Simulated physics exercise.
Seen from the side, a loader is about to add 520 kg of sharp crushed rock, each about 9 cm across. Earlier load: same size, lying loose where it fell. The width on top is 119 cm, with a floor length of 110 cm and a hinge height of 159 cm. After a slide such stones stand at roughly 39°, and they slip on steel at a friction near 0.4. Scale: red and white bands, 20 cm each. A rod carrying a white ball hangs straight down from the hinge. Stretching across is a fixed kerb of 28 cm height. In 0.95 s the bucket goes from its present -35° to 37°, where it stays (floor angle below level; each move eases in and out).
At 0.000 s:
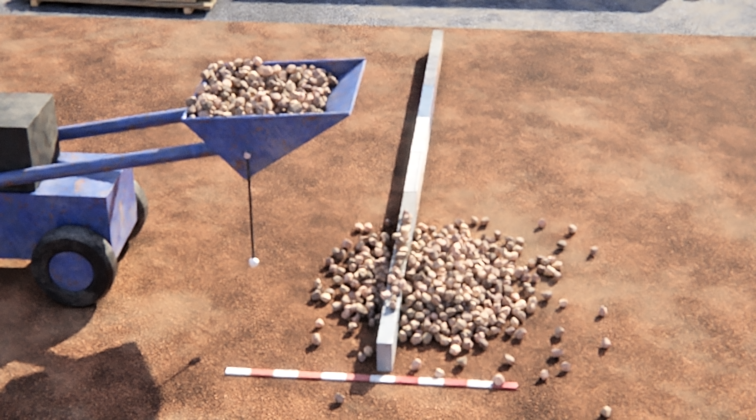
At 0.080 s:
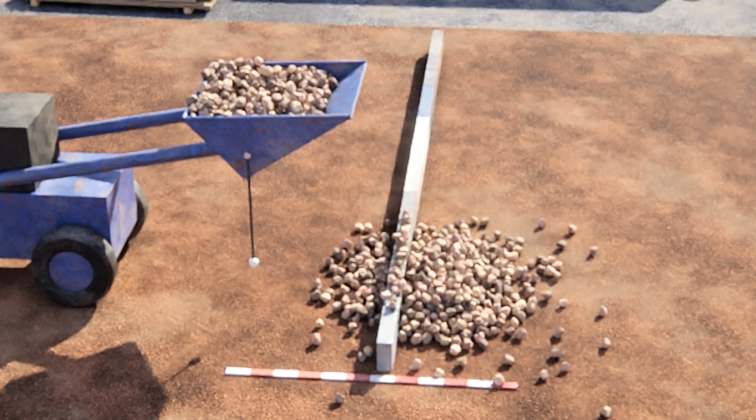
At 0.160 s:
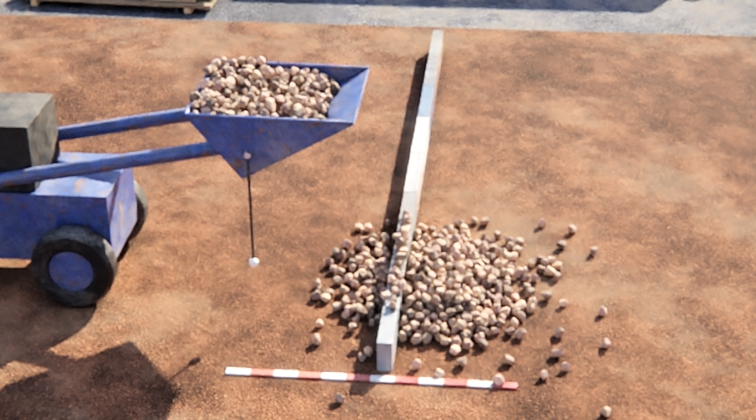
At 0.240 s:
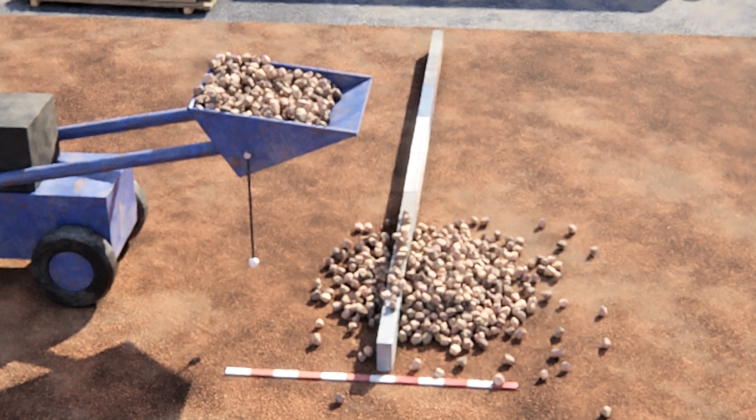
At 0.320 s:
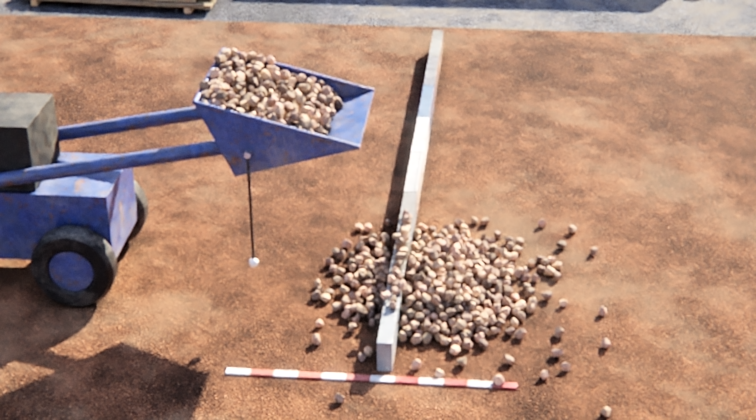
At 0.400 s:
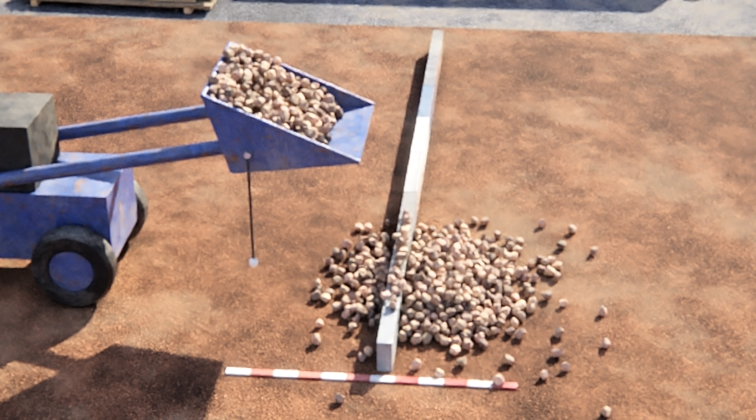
On reddish-brown ground, a blue loader on the left slowly tilted its raised bucket of rocks forward, the stones shifting with it, while the loose pile across the pale kerb stayed still.
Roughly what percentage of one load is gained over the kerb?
Roughly 23 per cent.
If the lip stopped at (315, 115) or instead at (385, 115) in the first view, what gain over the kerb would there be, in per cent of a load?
I'd say close to 0 per cent for one and close to 80 per cent for the other, in that order.
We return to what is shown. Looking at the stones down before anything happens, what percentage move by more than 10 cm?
Roughly 5 % of them.
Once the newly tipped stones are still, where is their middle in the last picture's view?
I'd point to about (377, 267).
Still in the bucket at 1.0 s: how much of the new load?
About 90 percent is still in there.
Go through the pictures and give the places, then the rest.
The first picture shows lip at (350, 114), floor tilted -35°, highest stones at (250, 75). The earlier load is highest near (399, 255), 34 cm above ground level, 20 % on this side of the kerb, 80 % over the kerb.
In the second picture, the bucket is at -34°, its lip at (351, 117); the top of the load is at (238, 76); the stones move at 0.2 m/s on average.
In the third picture, the bucket is at -30°, its lip at (354, 124); the top of the load is at (233, 72); the stones move at 0.3 m/s on average.
In the fourth picture, the bucket is at -24°, its lip at (357, 134); the top of the load is at (225, 68); the stones move at 0.4 m/s on average.
In the fifth picture, the bucket is at -16°, its lip at (359, 148); the top of the load is at (231, 62); the stones move at 0.5 m/s on average.
The sixth picture shows lip at (359, 163), floor tilted -7°, highest stones at (238, 57); the stones move at 0.5 m/s on average.
After 0.7 s the floor is at 26°; in per cent of one load, 100 in the bucket, 20 on this side of the kerb, 80 over the kerb; the foremost stones are at (583, 303).
After 1.0 s the floor is at 37°; in per cent of one load, 90 in the bucket, 29 on this side of the kerb, 80 over the kerb; the foremost stones are at (583, 303).
After 1.4 s the floor is at 37°; in per cent of one load, 40 in the bucket, 77 on this side of the kerb, 83 over the kerb; the foremost stones are at (583, 303).
After 4.2 s the floor is at 37°; in per cent of one load, 0 in the bucket, 96 on this side of the kerb, 104 over the kerb; the foremost stones are at (583, 303). Net gain over the kerb, 23.
